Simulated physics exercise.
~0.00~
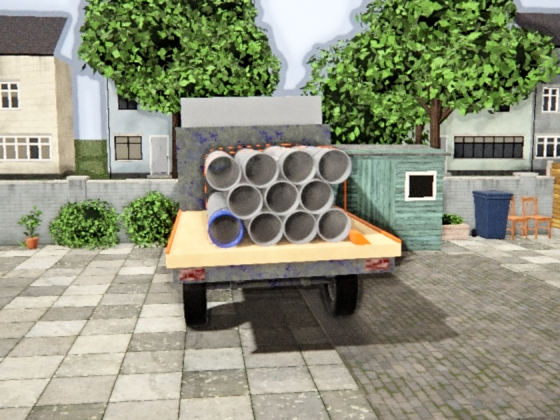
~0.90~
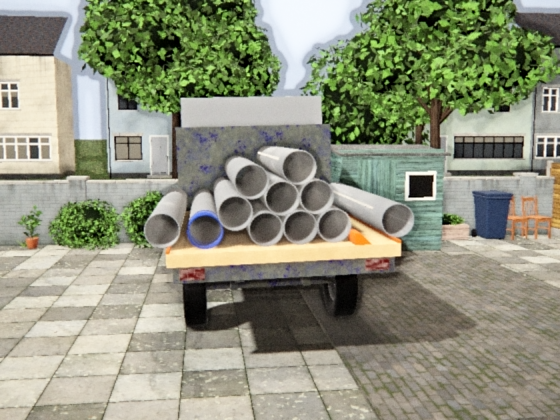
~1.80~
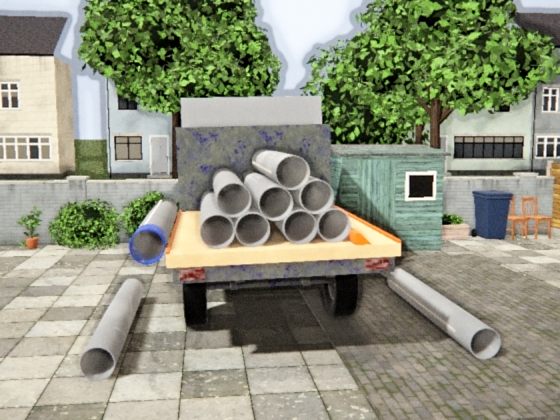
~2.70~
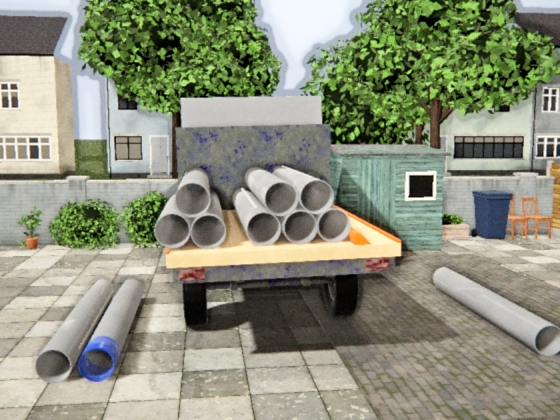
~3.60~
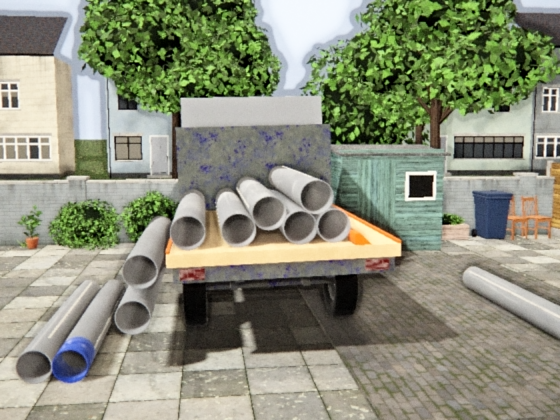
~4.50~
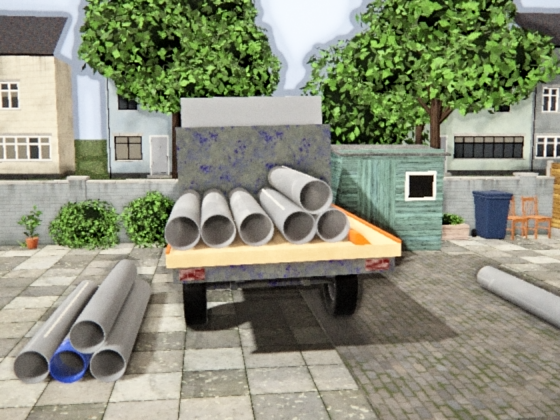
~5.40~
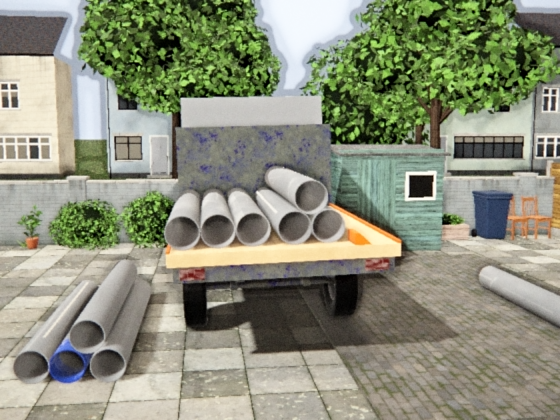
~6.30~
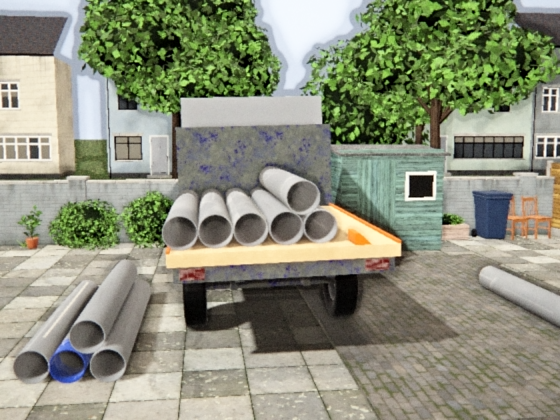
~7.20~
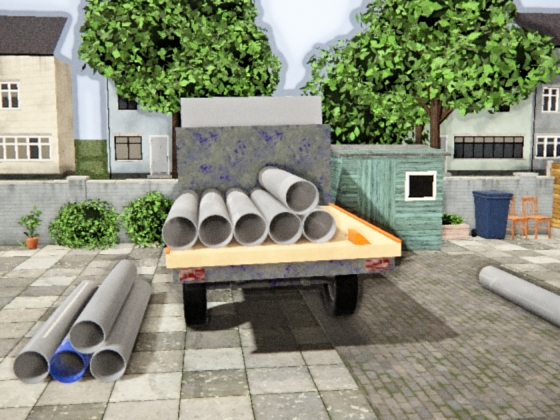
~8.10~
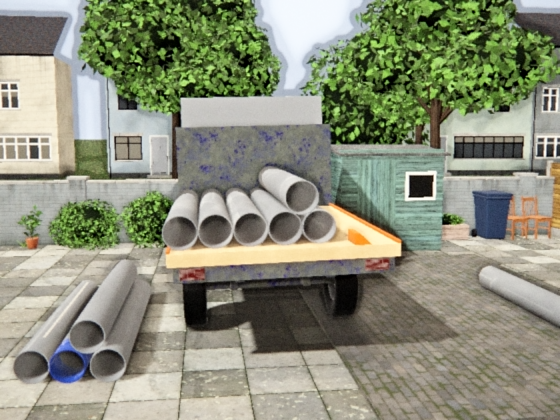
A stack of grey plastic pipes, with a blue one at its lower left, sits on the orange-edged deck of a flatbed lorry, seen from behind in a paved yard with a green shed, a wall, trees and houses beyond. The stack spreads and slumps to both sides. A grey pipe drops off the left, another off the right, and the blue one rolls over the left edge after them. More grey pipes tumble down on the left. Finally the blue pipe rests on the paving among three grey ones, one lies far right, and six remain aboard.
